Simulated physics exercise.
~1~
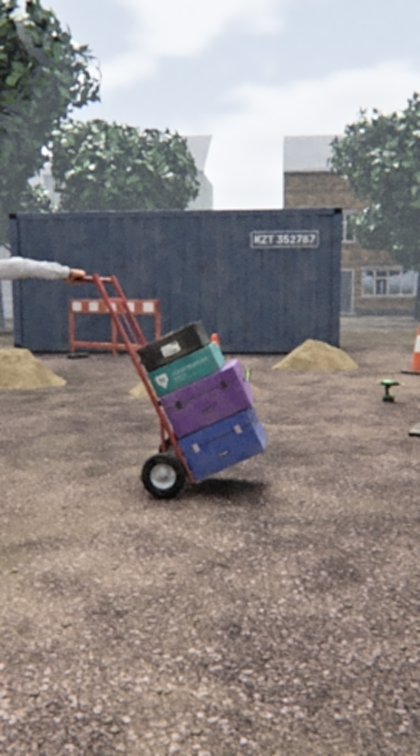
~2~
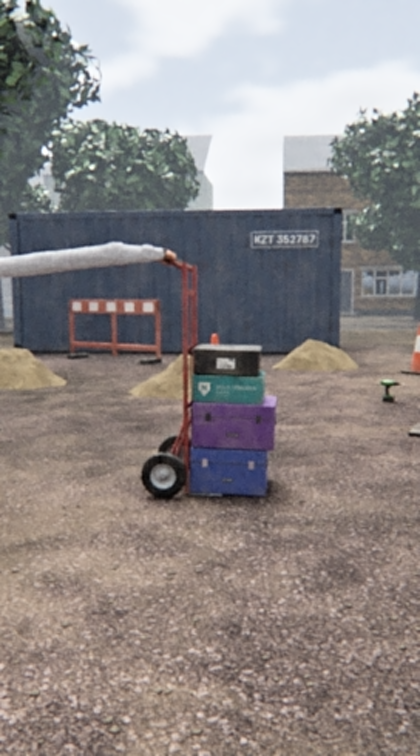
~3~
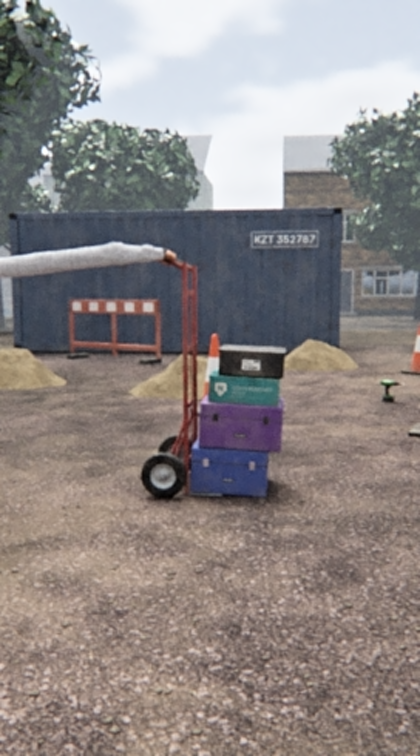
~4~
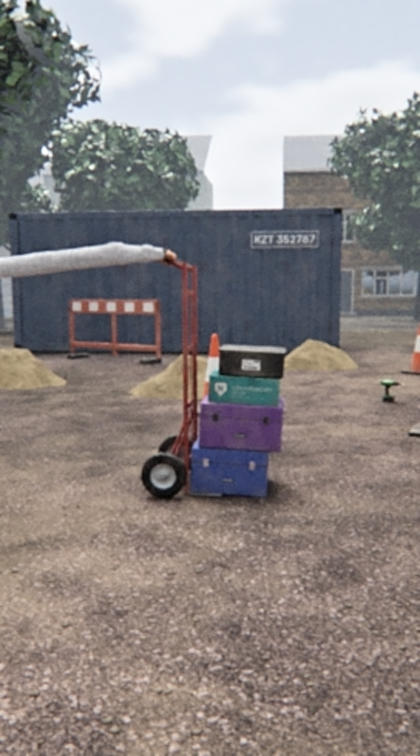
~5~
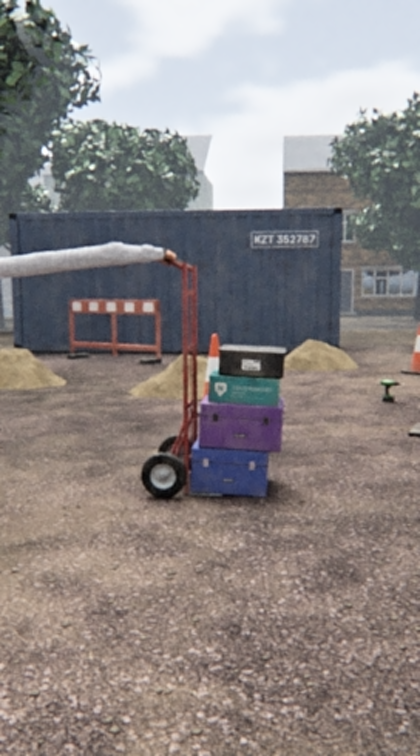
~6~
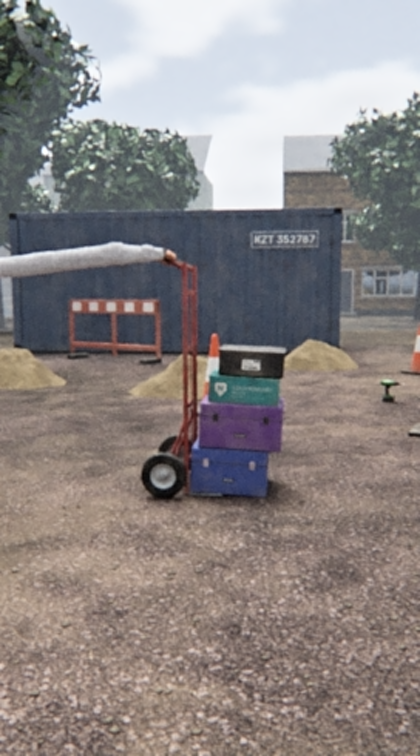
An arm swinging a loaded red hand truck upright, its four stacked boxes sliding slightly right, the black one farthest, then resting.
